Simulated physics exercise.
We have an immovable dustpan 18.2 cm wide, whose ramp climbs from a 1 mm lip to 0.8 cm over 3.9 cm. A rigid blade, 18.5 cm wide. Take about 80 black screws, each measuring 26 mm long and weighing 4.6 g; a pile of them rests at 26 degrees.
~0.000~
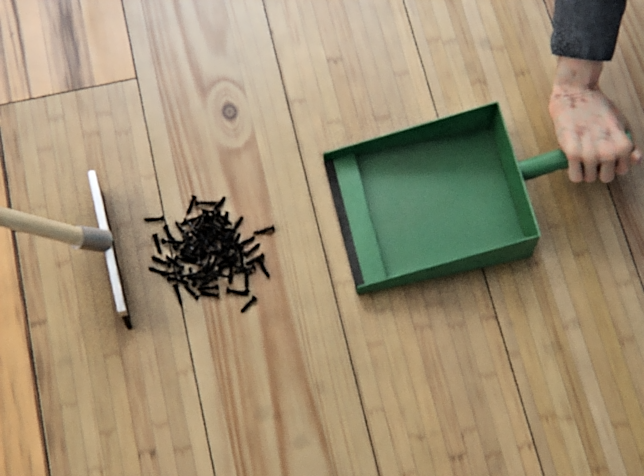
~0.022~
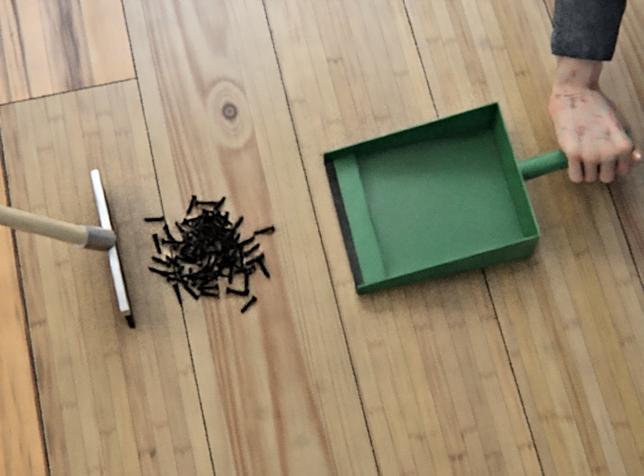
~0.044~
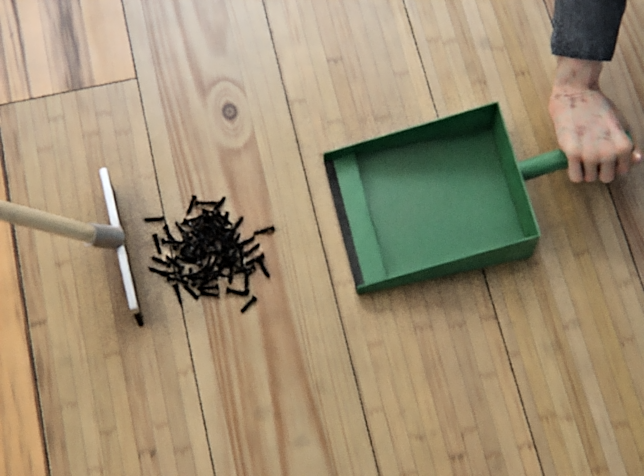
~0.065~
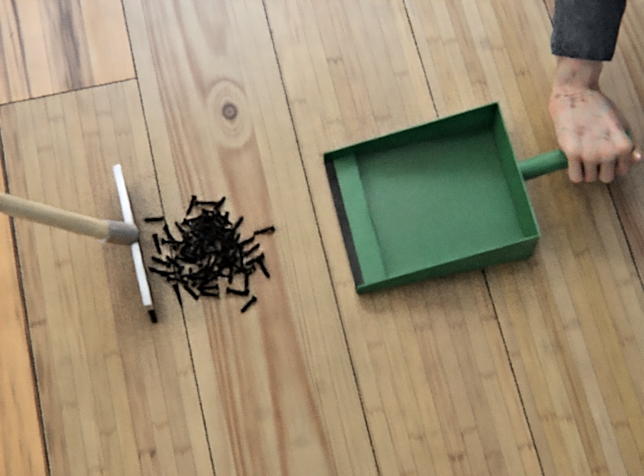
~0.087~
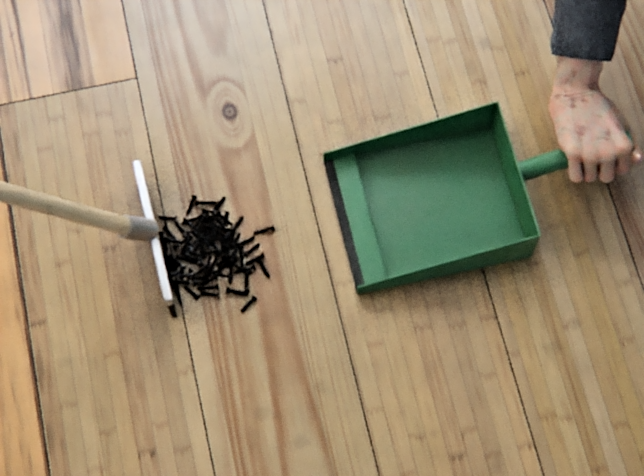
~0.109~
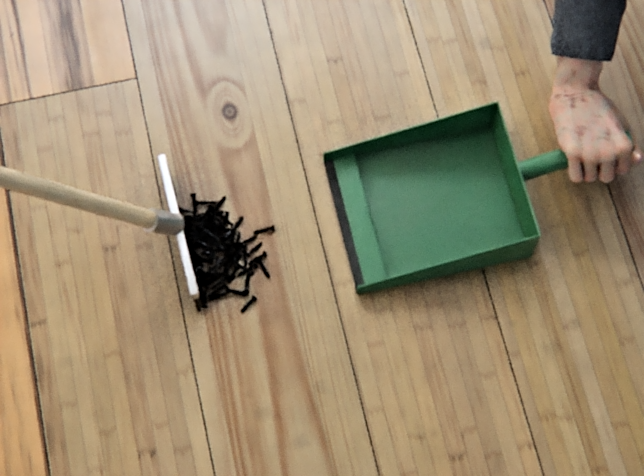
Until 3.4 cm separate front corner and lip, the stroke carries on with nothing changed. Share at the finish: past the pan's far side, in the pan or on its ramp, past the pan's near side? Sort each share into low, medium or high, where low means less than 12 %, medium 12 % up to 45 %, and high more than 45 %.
Shares - past the pan's far side: Low, in the pan or on its ramp: High, past the pan's near side: Low.
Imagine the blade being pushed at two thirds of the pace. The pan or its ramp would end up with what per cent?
In that case close to 55 per cent.
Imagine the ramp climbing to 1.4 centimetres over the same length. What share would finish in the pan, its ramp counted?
Estimate with the new ramp: Some 70 in a hundred.
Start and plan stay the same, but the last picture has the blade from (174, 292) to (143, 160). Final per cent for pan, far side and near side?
Per cent by place - pan 60, far side 10, near side 5.
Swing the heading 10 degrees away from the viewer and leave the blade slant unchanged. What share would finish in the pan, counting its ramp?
About 75 percent would end up there.
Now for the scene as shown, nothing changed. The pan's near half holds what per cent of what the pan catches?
Around 40 percent.
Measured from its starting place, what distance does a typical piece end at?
About 26 cm.
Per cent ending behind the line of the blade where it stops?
Around 0 in a hundred.
Then, at 0.18 s, middle of the blade 9 cm from the lip; 0 % over the lip, far side 5 %, near side 0 %.
Then, at 0.23 s, middle of the blade 5 cm from the lip; 15 % over the lip, far side 5 %, near side 0 %.
After 0.42 s, middle of the blade 4 cm from the lip; 85 % over the lip, far side 5 %, near side 0 %.
At rest (2.1 s), far side 5 %, pan 80 %, near side 5 %, in front of the lip or behind the blade 15 %.
